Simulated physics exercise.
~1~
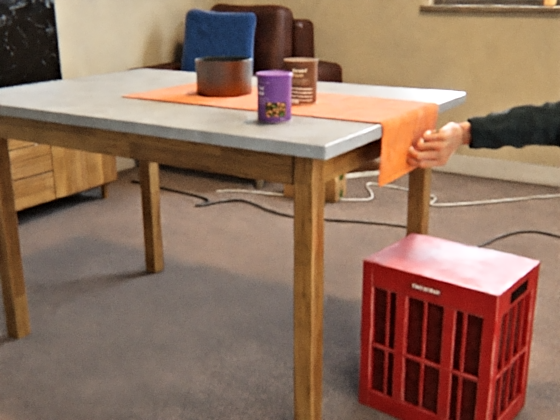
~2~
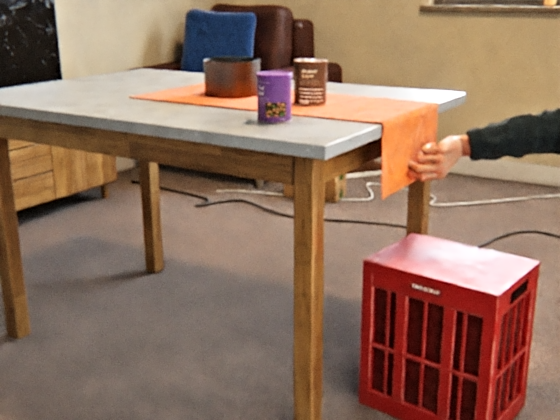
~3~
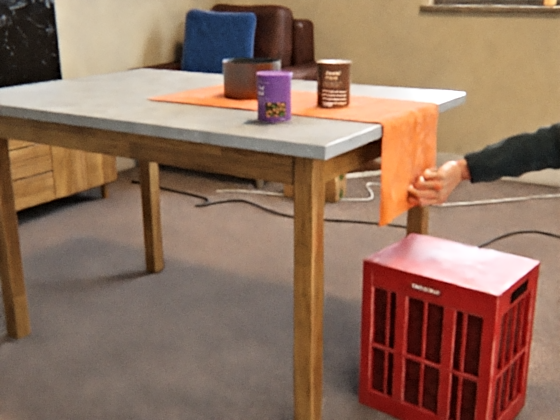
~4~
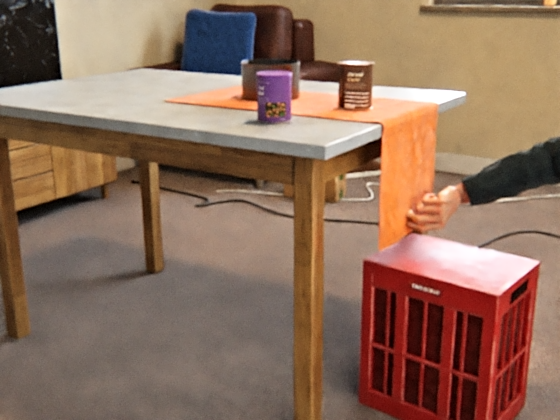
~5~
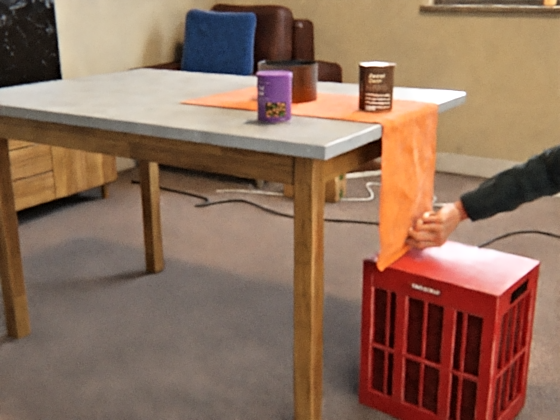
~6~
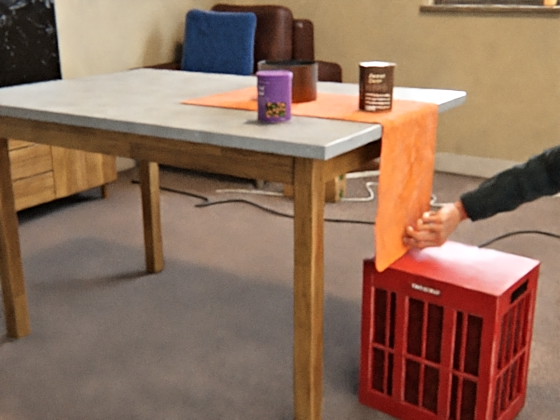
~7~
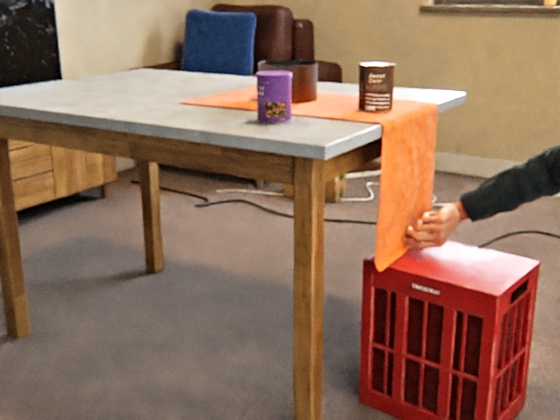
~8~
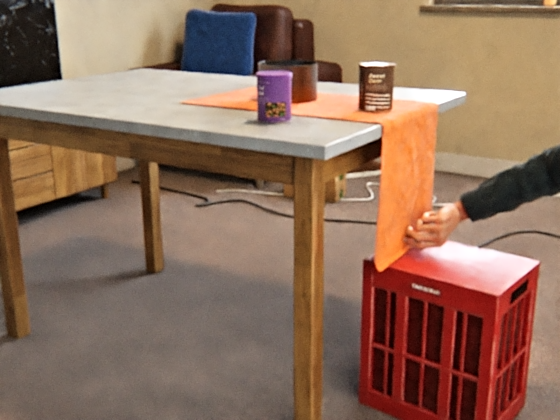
At a table, a hand draws an orange runner down to a red crate, shifting the brown tin and pot right.
